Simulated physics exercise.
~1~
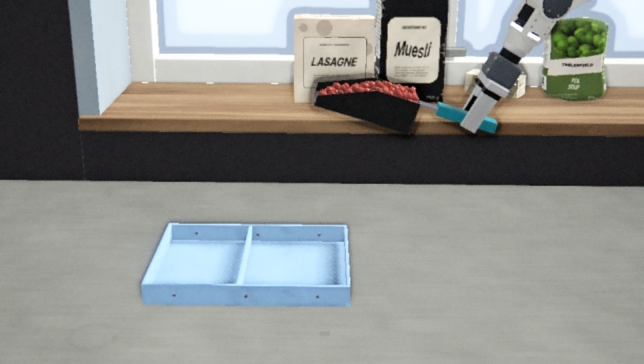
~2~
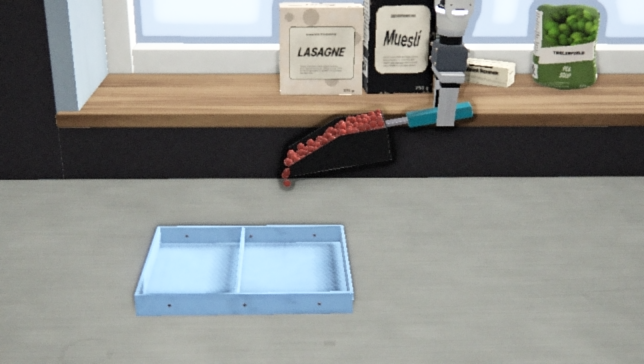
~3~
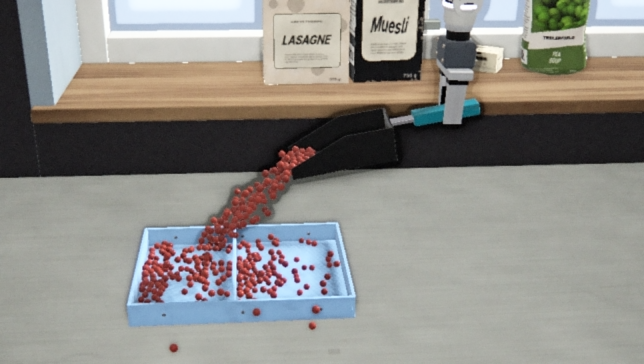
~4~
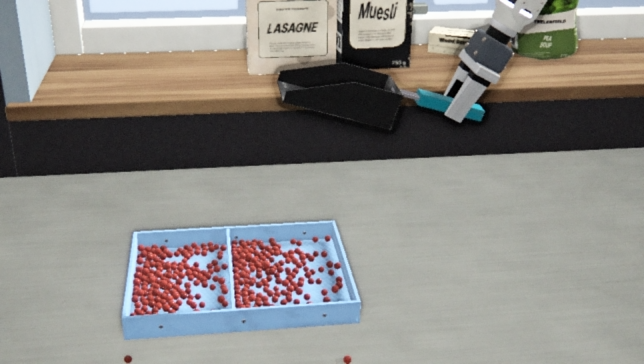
On a grey table before a wooden ledge with food packages, a robot arm moves a black scoop of red beads left and tips it, pouring them into a light blue divided tray. The scoop then lifts away, leaving beads in both compartments and a few on the table.
